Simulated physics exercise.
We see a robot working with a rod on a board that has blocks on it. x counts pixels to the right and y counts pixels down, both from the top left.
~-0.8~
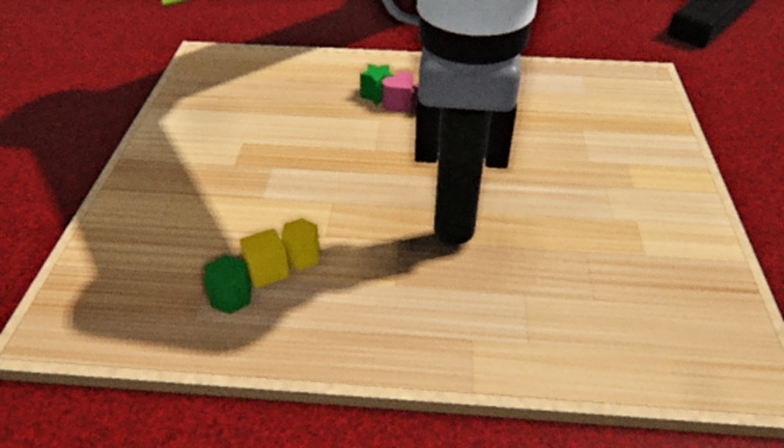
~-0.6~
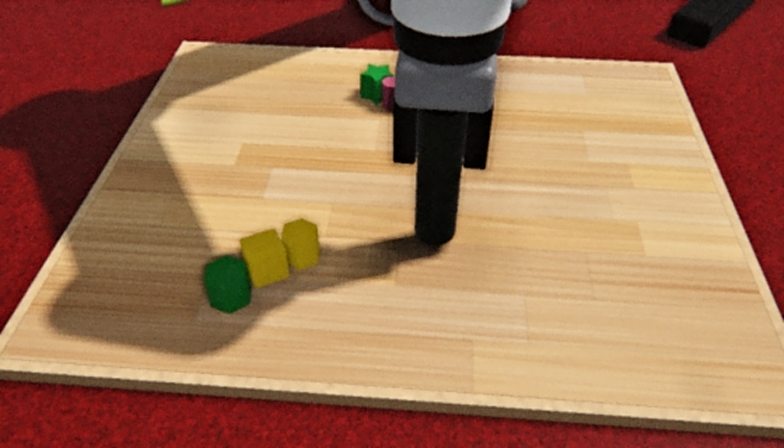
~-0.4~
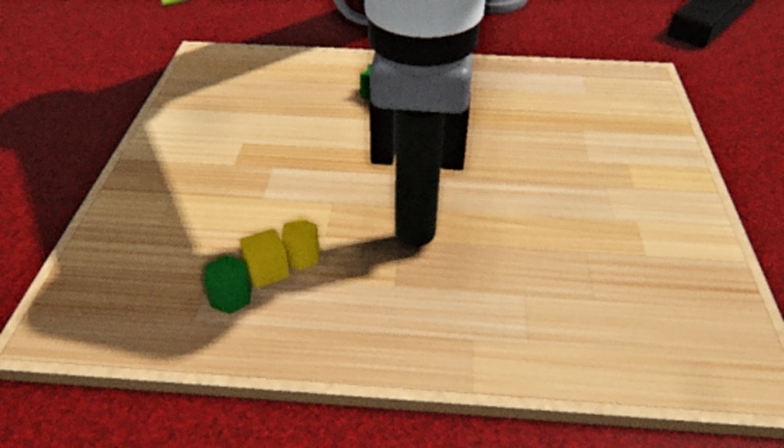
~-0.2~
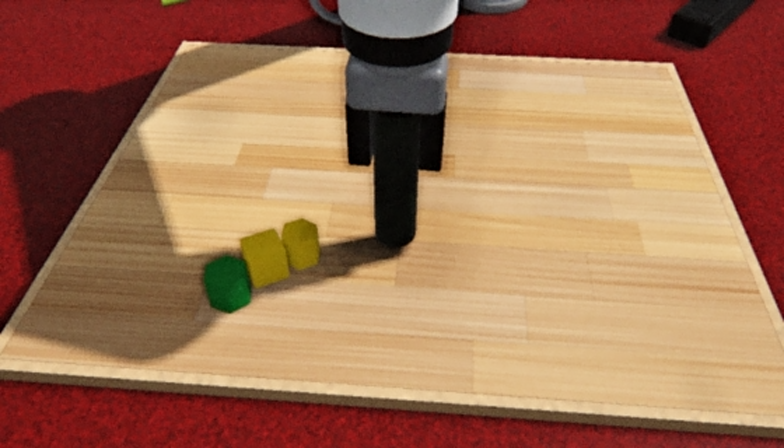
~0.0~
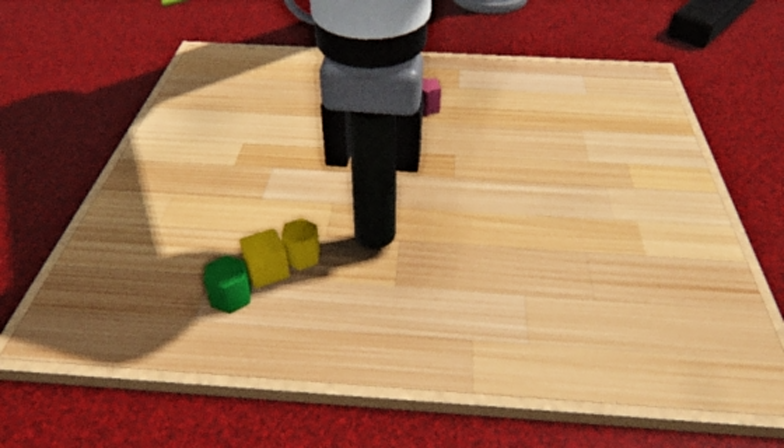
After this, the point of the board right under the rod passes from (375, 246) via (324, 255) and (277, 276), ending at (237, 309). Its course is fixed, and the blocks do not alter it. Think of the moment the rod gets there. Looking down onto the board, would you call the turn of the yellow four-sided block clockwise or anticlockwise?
Direction: Anticlockwise.
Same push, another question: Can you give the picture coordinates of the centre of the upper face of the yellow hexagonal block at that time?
For the centre of its top, I'd go with (253, 225).
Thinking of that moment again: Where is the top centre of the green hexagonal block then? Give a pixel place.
Put as a pixel place, it's (184, 295).
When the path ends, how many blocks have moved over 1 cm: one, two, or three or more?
Blocks that move over 1 cm: Three or more.
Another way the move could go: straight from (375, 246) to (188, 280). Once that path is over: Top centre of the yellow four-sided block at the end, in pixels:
Its top middle will sit at (136, 258).
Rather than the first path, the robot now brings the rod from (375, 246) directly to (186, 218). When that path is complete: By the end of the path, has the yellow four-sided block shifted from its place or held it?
That block will leave its spot.
On the path given first. One third of the way, rod at (323, 245); green hexagonal block at (221, 273); yellow four-sided block at (249, 247), turned 25° anticlockwise; yellow hexagonal block at (281, 231).
Two thirds of the way, rod at (273, 267); green hexagonal block at (213, 279); yellow four-sided block at (227, 249), turned 55° anticlockwise; yellow hexagonal block at (253, 225).
At the end, rod at (234, 299); green hexagonal block at (184, 295); yellow four-sided block at (214, 250), turned 40° anticlockwise; yellow hexagonal block at (253, 225).
